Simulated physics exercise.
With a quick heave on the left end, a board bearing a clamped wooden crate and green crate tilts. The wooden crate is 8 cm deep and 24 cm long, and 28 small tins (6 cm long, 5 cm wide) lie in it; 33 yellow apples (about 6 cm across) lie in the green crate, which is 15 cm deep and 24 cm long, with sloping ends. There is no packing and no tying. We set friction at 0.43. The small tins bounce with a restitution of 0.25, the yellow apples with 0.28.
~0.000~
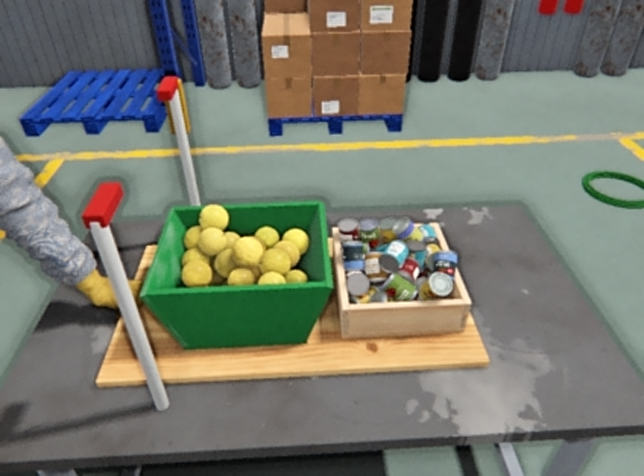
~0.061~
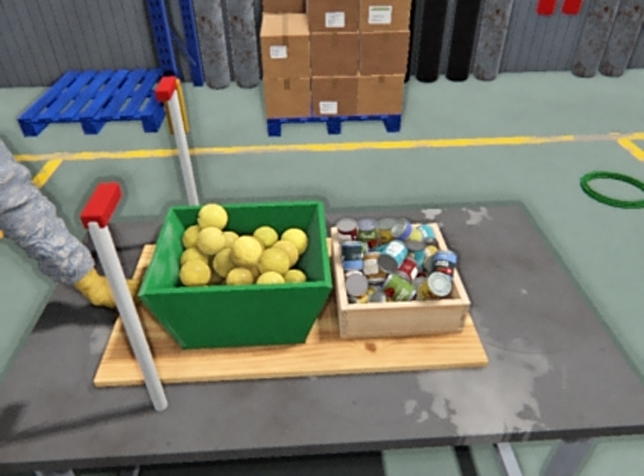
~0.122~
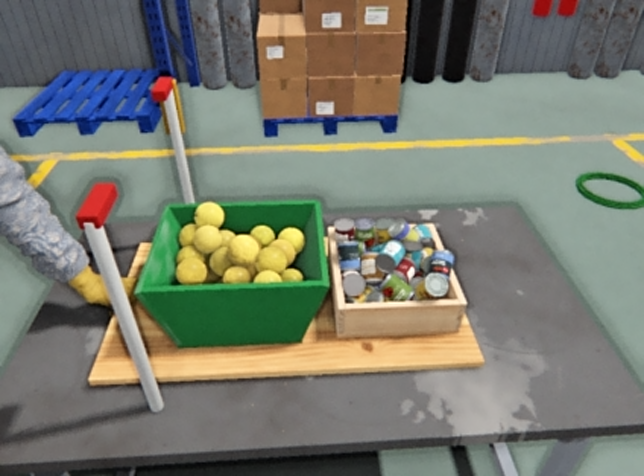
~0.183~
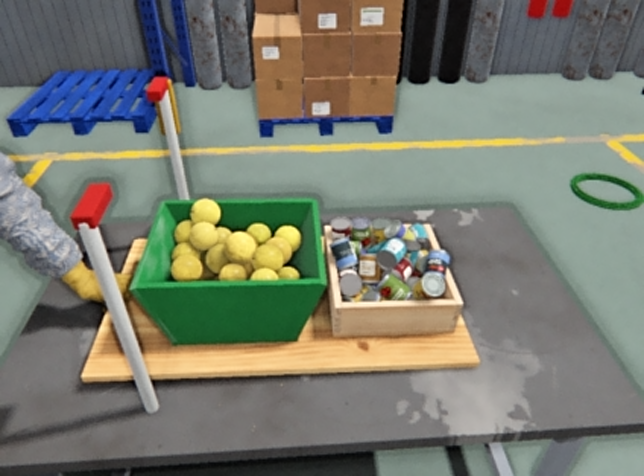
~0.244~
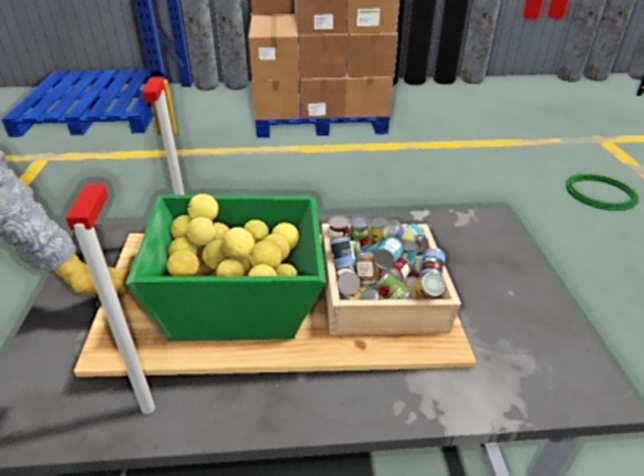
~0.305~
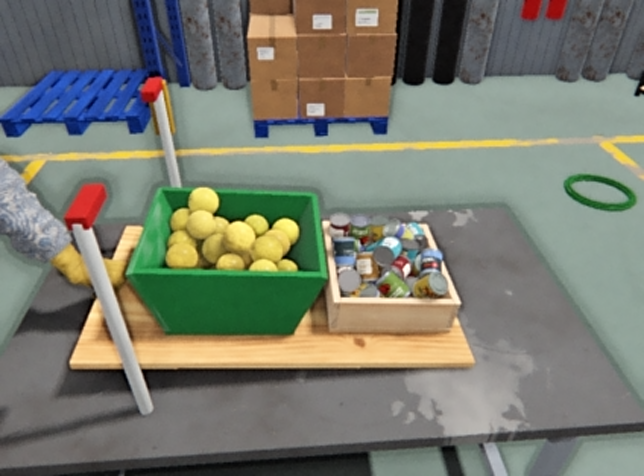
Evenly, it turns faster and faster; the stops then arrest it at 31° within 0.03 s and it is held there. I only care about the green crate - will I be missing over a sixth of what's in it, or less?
I'd say the pieces that leave don't add up to a sixth.
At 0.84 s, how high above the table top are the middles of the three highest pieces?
Around 44 cm high.
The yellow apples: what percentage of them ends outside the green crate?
It works out to roughly 0 percent.
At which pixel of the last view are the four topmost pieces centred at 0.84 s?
At about (275, 121).
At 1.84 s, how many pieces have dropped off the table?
Number of pieces - roughly 0.
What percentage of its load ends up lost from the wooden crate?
About: Wooden crate 5 per cent.
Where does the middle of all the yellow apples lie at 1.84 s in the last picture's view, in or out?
I'd say near (309, 179).
After 0.74 s, the board meets the red stops.
After 0.84 s, tilt 31°; wooden crate 28 in, 0 out and green crate 33 in, 0 out.
After 0.98 s, tilt 31°; wooden crate 28 in, 0 out and green crate 33 in, 0 out.
After 1.24 s, tilt 31°; wooden crate 28 in, 0 out and green crate 33 in, 0 out.
Outcome (at 1.84 s), wooden crate 26 in, 2 out and green crate 33 in, 0 out. Asked share, 0 of 33, 0 per cent.
